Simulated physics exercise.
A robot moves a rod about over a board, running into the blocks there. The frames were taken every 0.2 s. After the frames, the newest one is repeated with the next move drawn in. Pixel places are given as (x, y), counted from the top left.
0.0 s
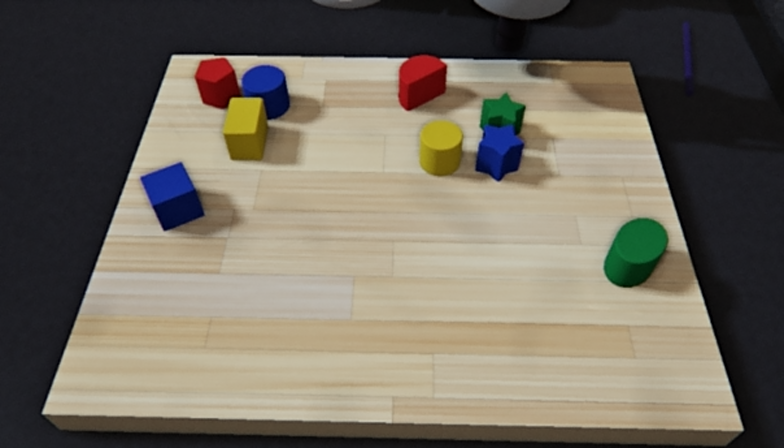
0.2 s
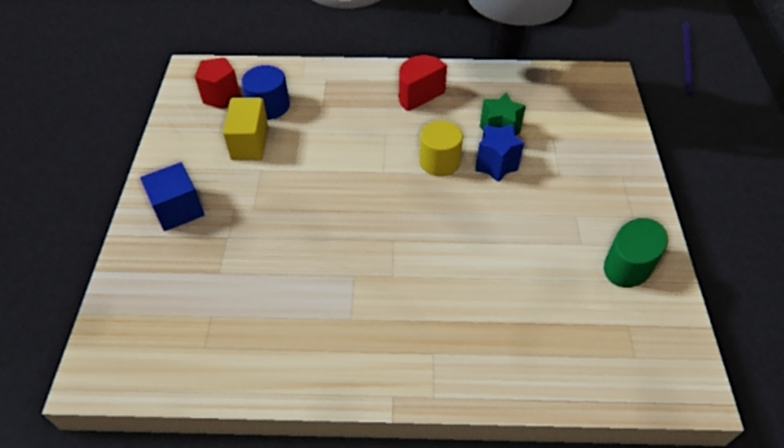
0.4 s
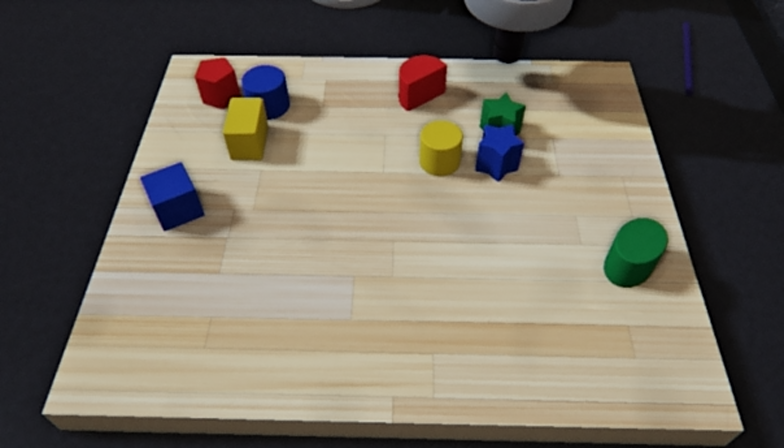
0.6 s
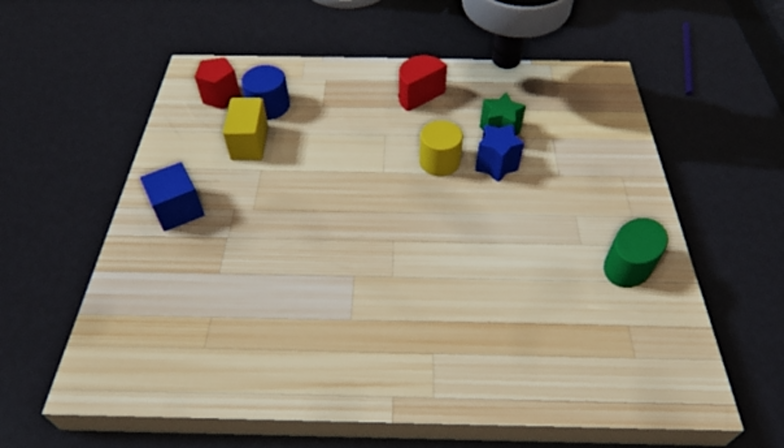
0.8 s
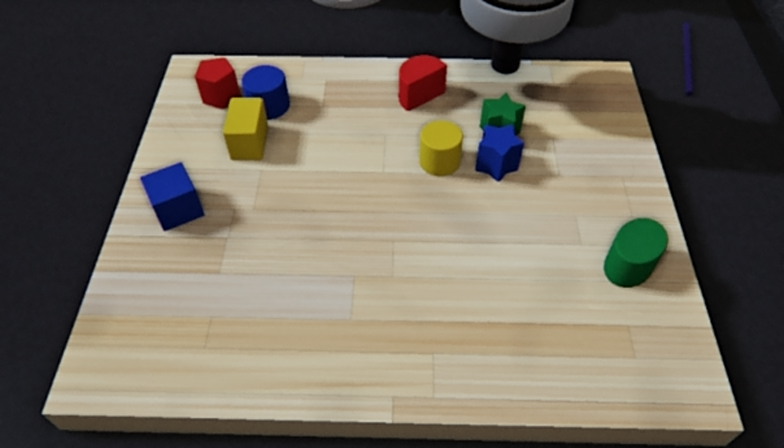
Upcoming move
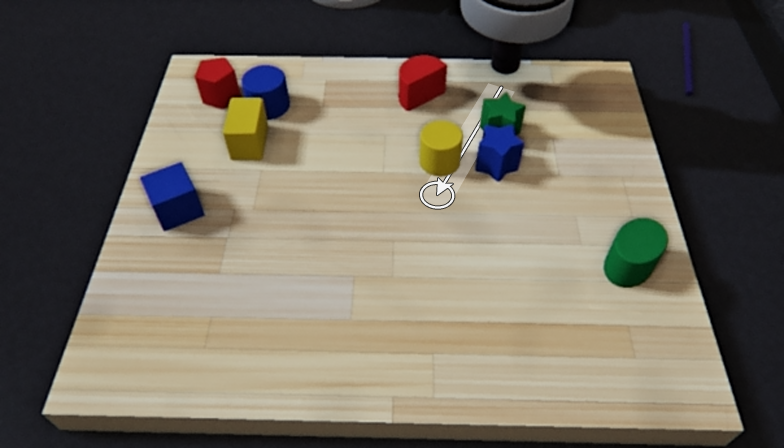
A pale wooden board lies on a dark surface, seen from above at a slight angle by a still camera. Red, blue and yellow blocks cluster at its upper left, with a blue cube below, a red block, yellow cylinder and green and blue stars around the upper middle, and a green cylinder at right. A robot's dark rod edges slightly downward at the top, while the blocks stay still.
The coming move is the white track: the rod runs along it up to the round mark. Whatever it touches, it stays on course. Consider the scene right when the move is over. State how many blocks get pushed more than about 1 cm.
The number will come to 3 or more.
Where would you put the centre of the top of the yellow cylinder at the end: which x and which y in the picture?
By then it is at (401, 161).
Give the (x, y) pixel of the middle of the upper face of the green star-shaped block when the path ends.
I'd place it at (502, 121), taking the centre of its top.
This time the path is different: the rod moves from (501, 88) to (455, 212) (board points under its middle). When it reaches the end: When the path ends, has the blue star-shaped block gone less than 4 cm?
No, it doesn't check out.
The line goes from (501, 88) directly to (437, 195).
On the path given first. One third of the way, rod (485, 99); green star-shaped block (504, 110).
Two thirds of the way, rod (463, 135); yellow cylinder (432, 142); blue star-shaped block (508, 149); green star-shaped block (502, 121), turned 60° anticlockwise.
At the end, rod (439, 175); red half-round block unmoved; yellow cylinder (401, 161); blue star-shaped block (508, 149); green star-shaped block (502, 121), turned 60° anticlockwise.
